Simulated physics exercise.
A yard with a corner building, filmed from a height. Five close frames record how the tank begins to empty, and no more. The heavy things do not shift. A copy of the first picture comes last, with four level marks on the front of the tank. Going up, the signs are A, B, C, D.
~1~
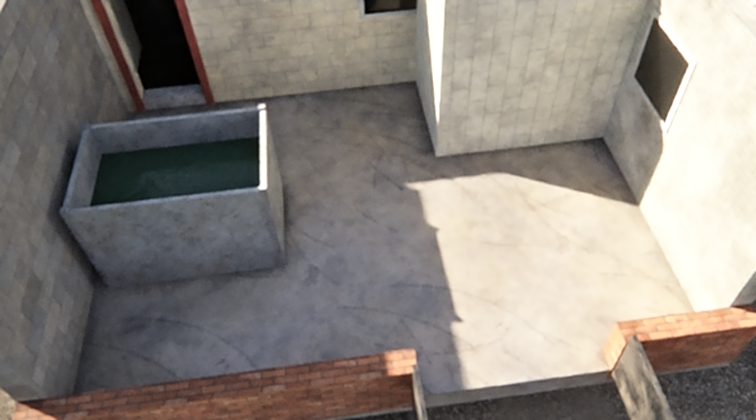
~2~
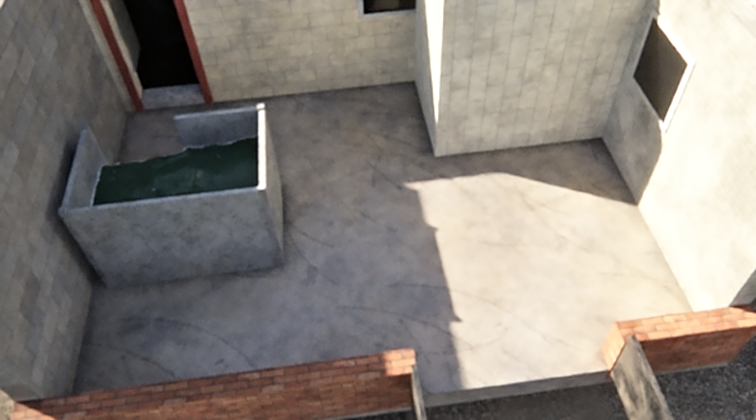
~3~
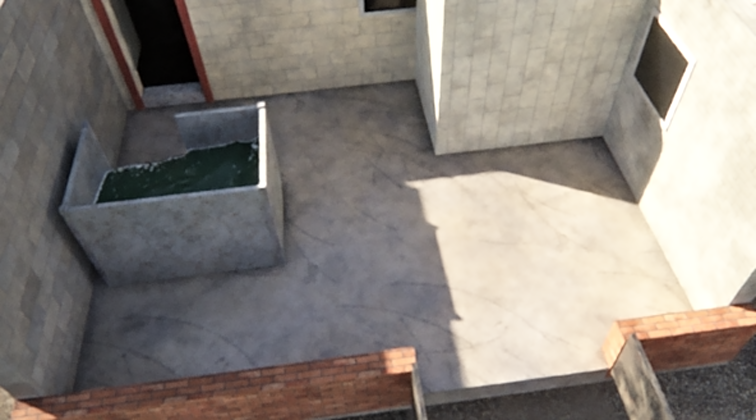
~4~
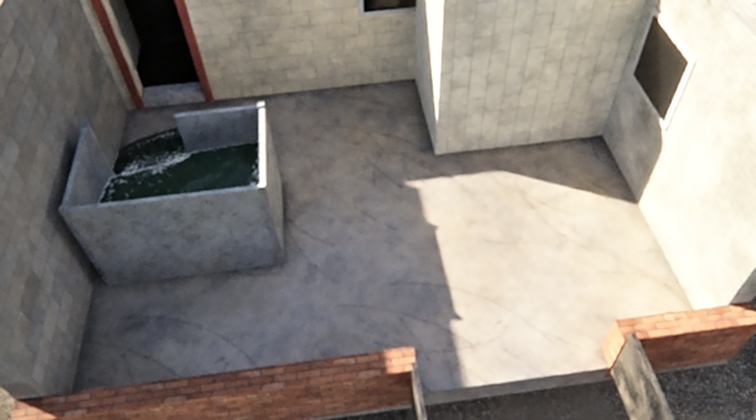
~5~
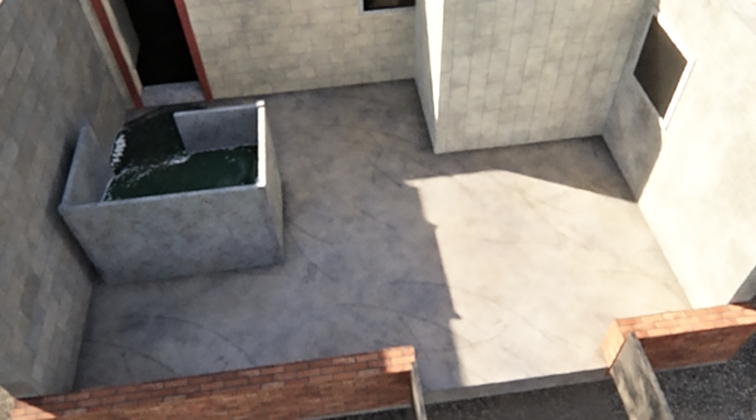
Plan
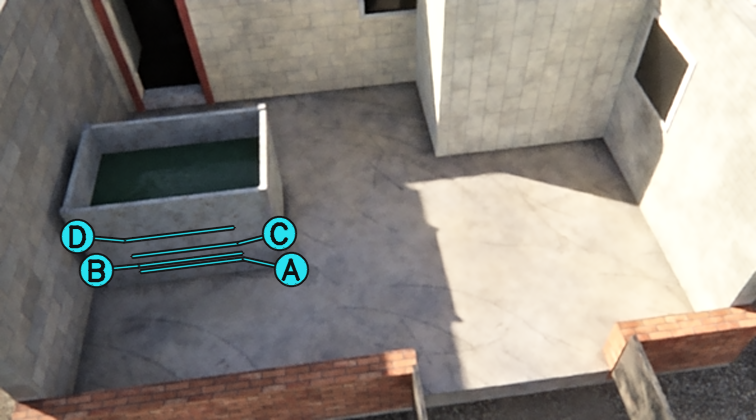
A walled yard of pale block walls and grey concrete floor is seen from high above, with a low red brick wall along the front. A grey tank of dark green water stands at the left near a red-framed doorway, and a window is at the right. Part of the tank's back wall opens, and the water surges and spreads through the gap toward the doorway, while the view stays still.
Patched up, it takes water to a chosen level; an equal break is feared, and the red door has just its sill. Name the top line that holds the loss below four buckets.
Use line B.
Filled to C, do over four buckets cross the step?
Yes, it does.
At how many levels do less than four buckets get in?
Two of the four.
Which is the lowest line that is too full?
Line C.
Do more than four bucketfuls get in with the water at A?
No, not at all.
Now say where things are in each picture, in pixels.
Water in the tank at rest, its middle at (180, 182); foot of the red doorway at (177, 107); open gate at (517, 332).
Water covers 1 % of the ground, its front hidden from here.
Water covers 3 % of the ground, its front hidden from here.
Water covers 7 % of the ground, its front hidden from here.
Water covers 11 % of the ground, its front hidden from here.
On the marked copy, A at (192, 265); B at (190, 259); C at (185, 249); D at (178, 234); from the bottom up A, B, C, D.
With A, nothing gets over.
With B, a bucket or two gets in.
With C, about 12 bucketfuls get in.
With D, dozens of bucketfuls pour in.
